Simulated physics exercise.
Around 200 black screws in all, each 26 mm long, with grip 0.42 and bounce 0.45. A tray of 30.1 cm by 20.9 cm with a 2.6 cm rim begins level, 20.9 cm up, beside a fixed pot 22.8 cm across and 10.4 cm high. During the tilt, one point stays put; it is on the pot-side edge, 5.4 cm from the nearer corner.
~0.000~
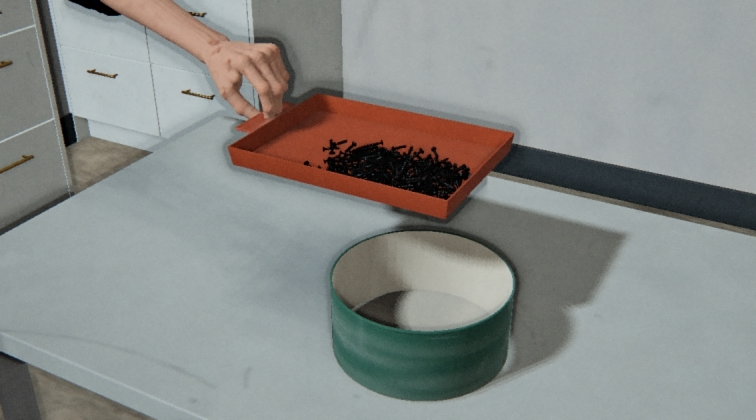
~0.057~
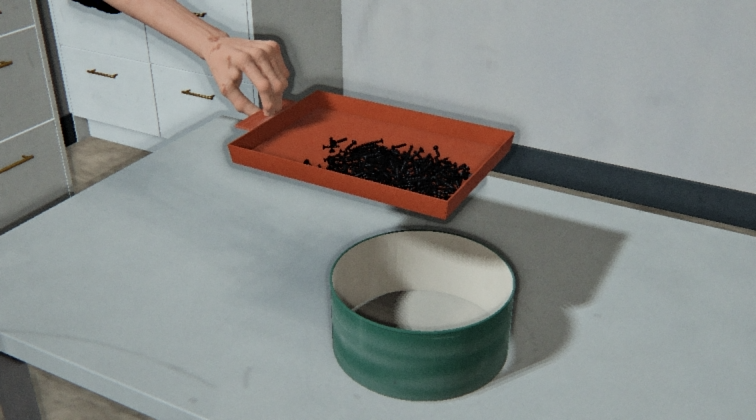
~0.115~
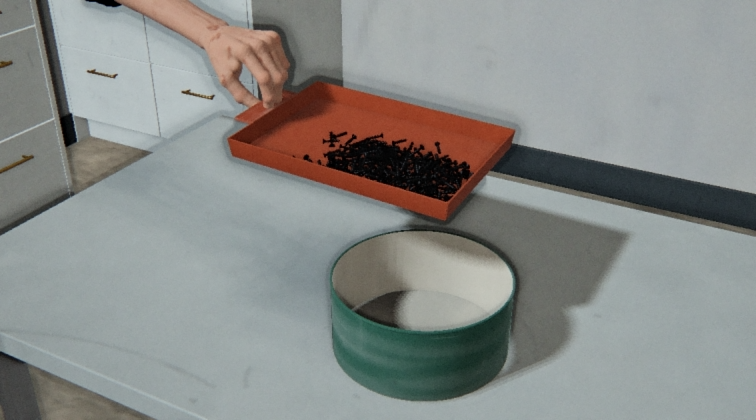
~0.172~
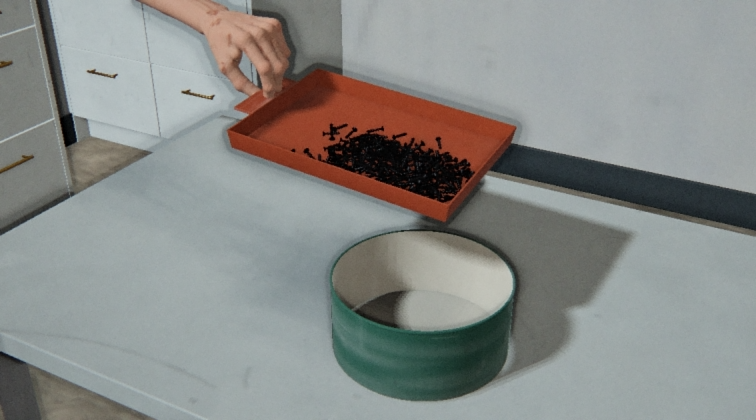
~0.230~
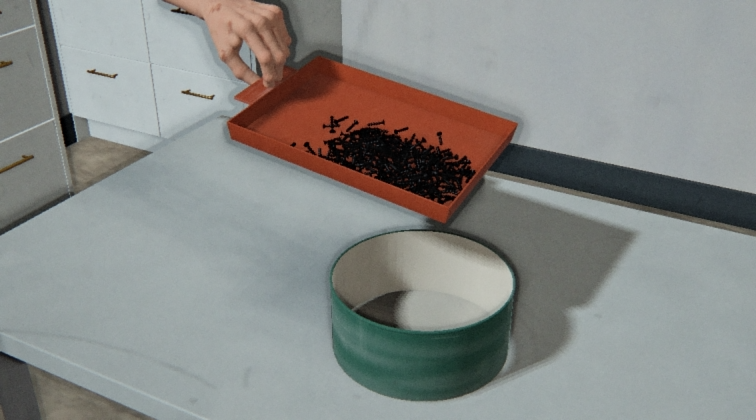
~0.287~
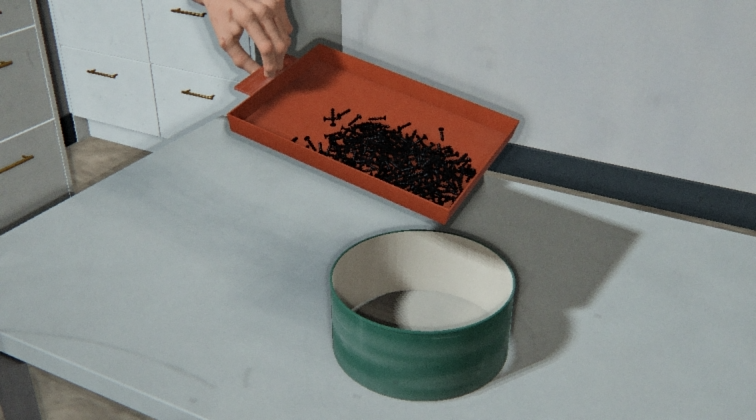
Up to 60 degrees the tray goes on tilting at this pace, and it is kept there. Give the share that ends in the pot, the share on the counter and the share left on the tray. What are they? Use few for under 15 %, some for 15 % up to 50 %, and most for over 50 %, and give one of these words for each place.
Pot: Some, counter: Few, tray: Most.
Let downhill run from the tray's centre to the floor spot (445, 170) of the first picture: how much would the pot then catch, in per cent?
The share comes to about 5 in a hundred.
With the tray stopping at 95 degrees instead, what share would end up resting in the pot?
It would be near 95 per cent.
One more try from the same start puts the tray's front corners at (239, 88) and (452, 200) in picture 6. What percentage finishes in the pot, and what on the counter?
The pot gets 10 and the counter 10.
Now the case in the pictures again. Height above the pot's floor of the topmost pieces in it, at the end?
Roughly 1.5 centimetres.
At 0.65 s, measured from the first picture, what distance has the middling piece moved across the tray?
2 cm.
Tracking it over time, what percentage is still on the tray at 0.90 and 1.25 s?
Around 100 first, about 95 after.
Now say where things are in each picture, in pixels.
In the first picture, tray tilt 0 degrees, front corners at (232, 146) and (446, 199); middle of the pieces at (393, 167); pot at (422, 276).
In the second picture, tray tilt 1 degrees, front corners at (232, 144) and (446, 199); middle of the pieces at (393, 166).
In the third picture, tray tilt 3 degrees, front corners at (231, 138) and (446, 201), lowest corner right front; middle of the pieces at (393, 164).
In the fourth picture, tray tilt 7 degrees, front corners at (231, 130) and (447, 203), lowest corner right front; middle of the pieces at (394, 160).
In the fifth picture, tray tilt 10 degrees, front corners at (231, 122) and (447, 205), lowest corner right front; middle of the pieces at (394, 157).
In the sixth picture, tray tilt 14 degrees, front corners at (231, 114) and (448, 208), lowest corner right front; middle of the pieces at (395, 154); pot at (422, 276). The tray's pace is about 60 degrees a second.
After 0.65 s, tilt 36 degrees; the tray holds 100 %, the pot 0 %.
After 0.90 s, tilt 51 degrees; the tray holds 100 %, the pot 0 %.
After 1.25 s, tilt 60 degrees; the tray holds 95 %, the pot 5 %.
By 2.4 s all is still; pot 30 %, counter 0 %, tray 70 %.
